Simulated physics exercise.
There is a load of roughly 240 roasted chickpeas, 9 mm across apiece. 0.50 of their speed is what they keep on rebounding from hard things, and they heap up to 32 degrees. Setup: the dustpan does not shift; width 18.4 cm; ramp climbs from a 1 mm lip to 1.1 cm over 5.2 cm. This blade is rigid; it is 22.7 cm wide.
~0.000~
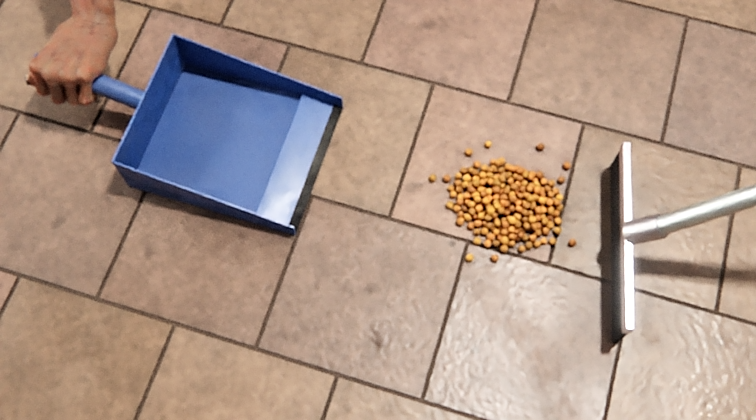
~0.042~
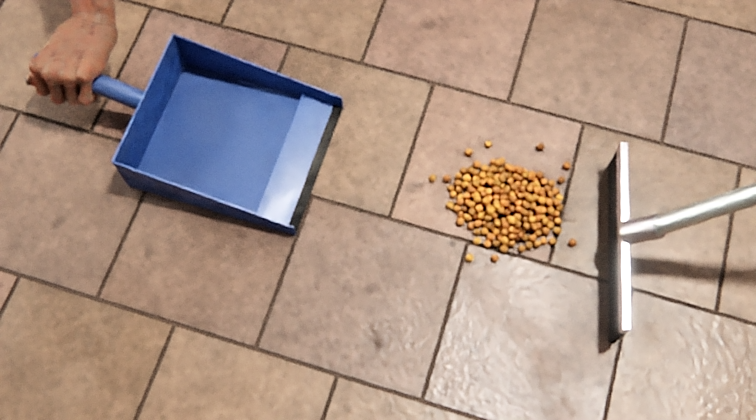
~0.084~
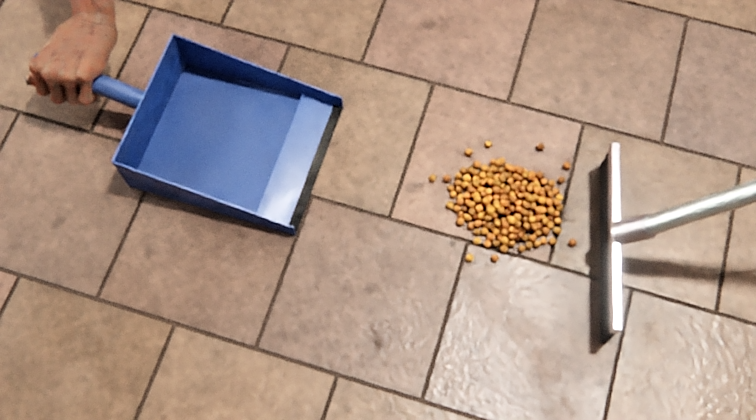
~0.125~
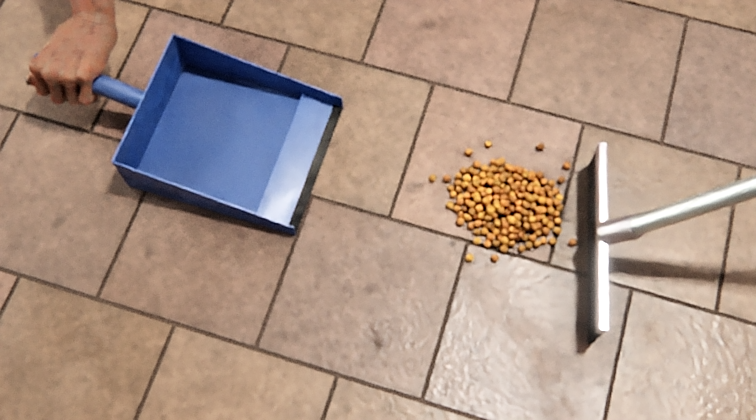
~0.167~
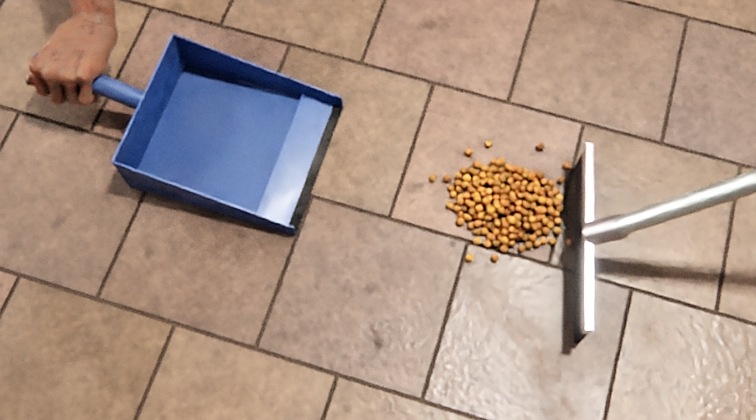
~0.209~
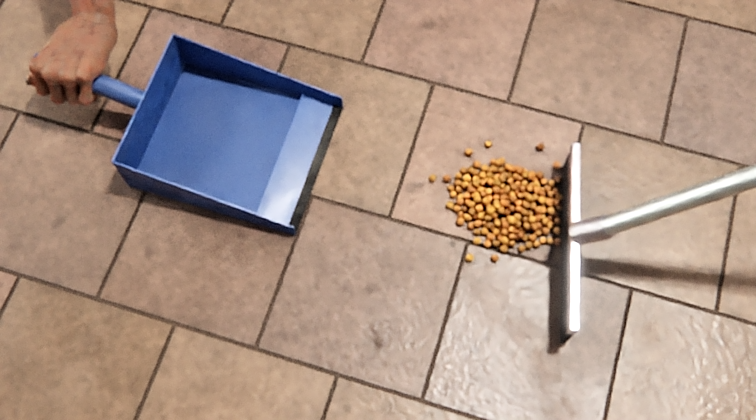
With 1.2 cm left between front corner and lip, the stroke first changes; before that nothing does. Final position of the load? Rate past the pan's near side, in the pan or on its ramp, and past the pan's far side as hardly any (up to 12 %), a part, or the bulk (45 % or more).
Near side: A part, pan: A part, far side: Hardly any.
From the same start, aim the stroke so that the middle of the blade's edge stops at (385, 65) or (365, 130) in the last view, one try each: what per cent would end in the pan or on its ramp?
About 0 % and 15 %.
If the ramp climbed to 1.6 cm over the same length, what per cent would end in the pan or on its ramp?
Estimate with the new ramp: Some 25 in a hundred.
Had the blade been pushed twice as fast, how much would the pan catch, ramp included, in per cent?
It would come to roughly 35 percent.
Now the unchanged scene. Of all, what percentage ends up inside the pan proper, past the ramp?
About 0 %.
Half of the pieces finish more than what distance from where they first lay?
Near 26 cm.
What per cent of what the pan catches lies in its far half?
About 10 per cent.
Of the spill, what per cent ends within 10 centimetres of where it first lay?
About 20 %.
After 0.58 s, middle of the blade 18 cm from the lip; 0 % over the lip, far side 5 %, near side 0 %.
After 0.83 s, middle of the blade 9 cm from the lip; 0 % over the lip, far side 5 %, near side 10 %.
Then, at 1.19 s, middle of the blade 4 cm from the lip; 25 % over the lip, far side 5 %, near side 20 %.
By 1.5 s all is still; near side 20 %, pan 25 %, far side 5 %, in front of the lip or behind the blade 45 %.
